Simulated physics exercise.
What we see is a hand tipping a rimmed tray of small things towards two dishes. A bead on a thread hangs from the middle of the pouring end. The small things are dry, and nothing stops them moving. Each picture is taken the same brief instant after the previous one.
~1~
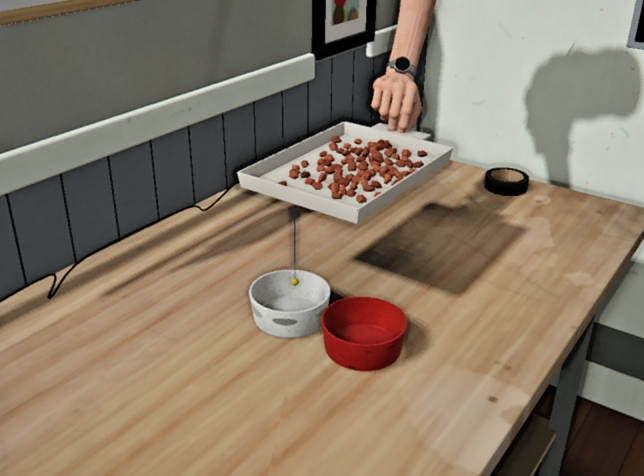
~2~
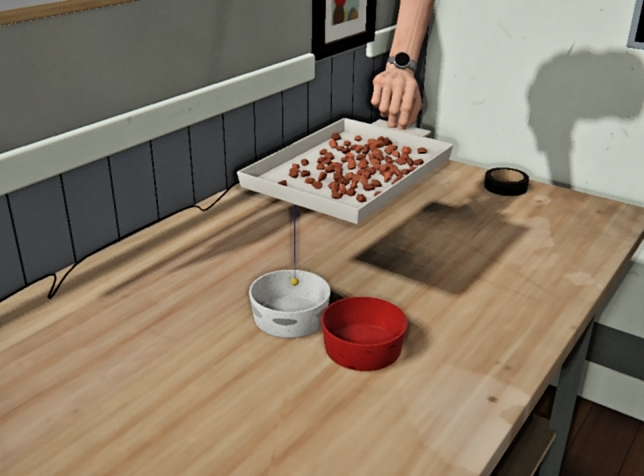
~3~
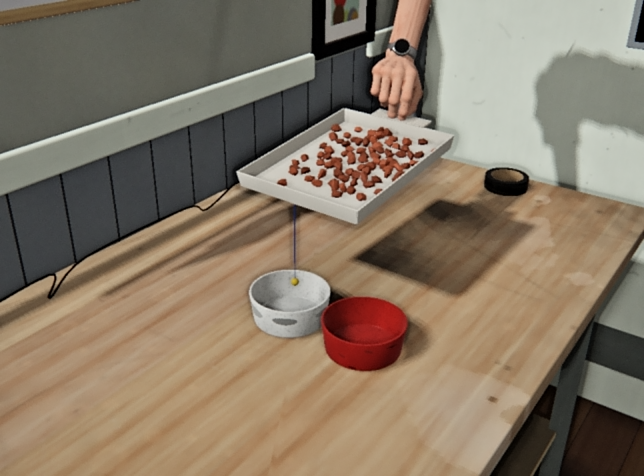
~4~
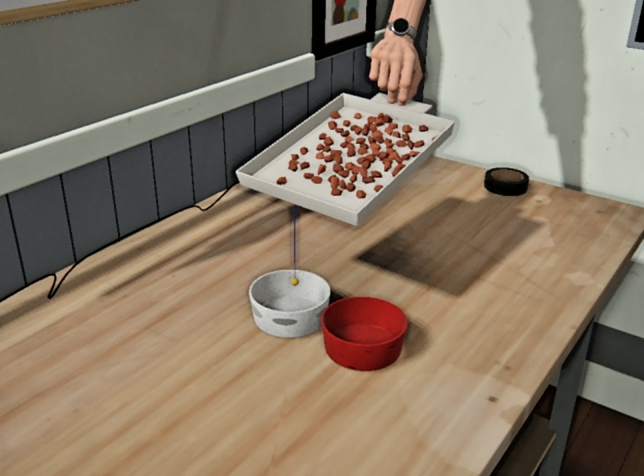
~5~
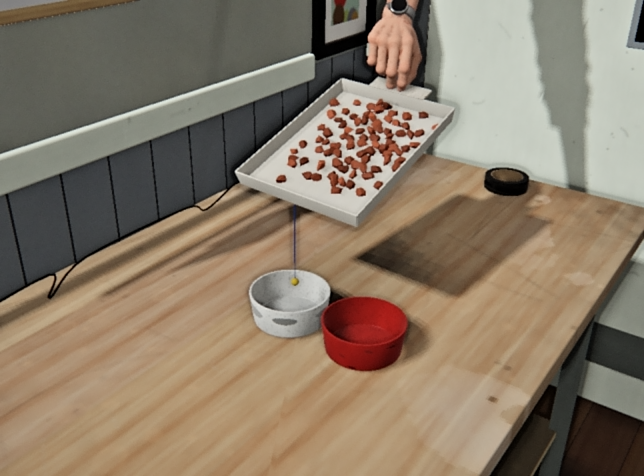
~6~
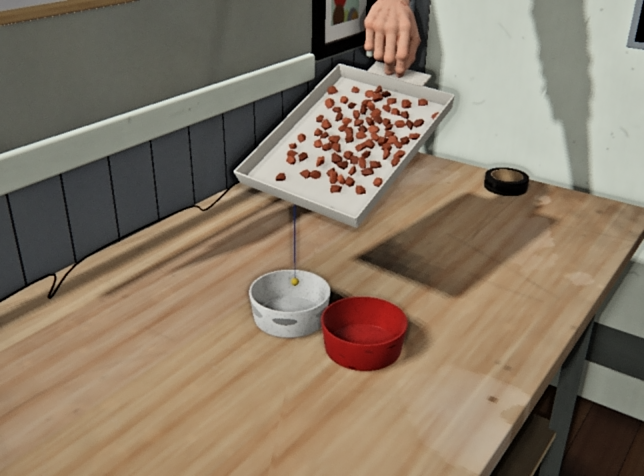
A hand raises the back of a tray of reddish-brown bits, steadily steepening its tilt.
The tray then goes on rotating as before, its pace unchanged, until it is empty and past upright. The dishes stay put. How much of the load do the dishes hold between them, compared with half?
I expect the dishes to receive the lesser amount.
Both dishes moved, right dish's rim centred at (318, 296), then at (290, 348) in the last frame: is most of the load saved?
The first place gets a lesser share, the second a lesser share.
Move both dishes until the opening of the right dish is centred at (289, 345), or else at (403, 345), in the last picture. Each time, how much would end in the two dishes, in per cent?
Roughly 40% on the first try and 50% on the second.
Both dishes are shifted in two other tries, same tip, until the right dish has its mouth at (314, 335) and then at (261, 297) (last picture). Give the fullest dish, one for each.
Placement one: The right-positioned dish. Placement two: The right-positioned dish.
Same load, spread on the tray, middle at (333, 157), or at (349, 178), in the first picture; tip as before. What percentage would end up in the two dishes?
Estimate: 30 % first, 20 % second.
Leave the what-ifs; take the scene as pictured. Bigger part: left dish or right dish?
The one you want is the right of the two.
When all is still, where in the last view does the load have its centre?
Centre at rest: Close to (298, 357).
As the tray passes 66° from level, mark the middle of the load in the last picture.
Near (316, 188).
Soon after the last picture, tray tipped steeply; nearly all on the tray; a stray few in the air.
A little later, tray tipped past a quarter turn; about a third on the tray; a small part in the right dish; a stray few in the left dish; about a third outside both; about a quarter in the air.
Later still, tray tipped past a quarter turn; about a quarter in the right dish; a small part in the left dish; about two thirds outside both.
At rest, tray tipped past a quarter turn; about a quarter in the right dish; a small part in the left dish; about two thirds outside both.
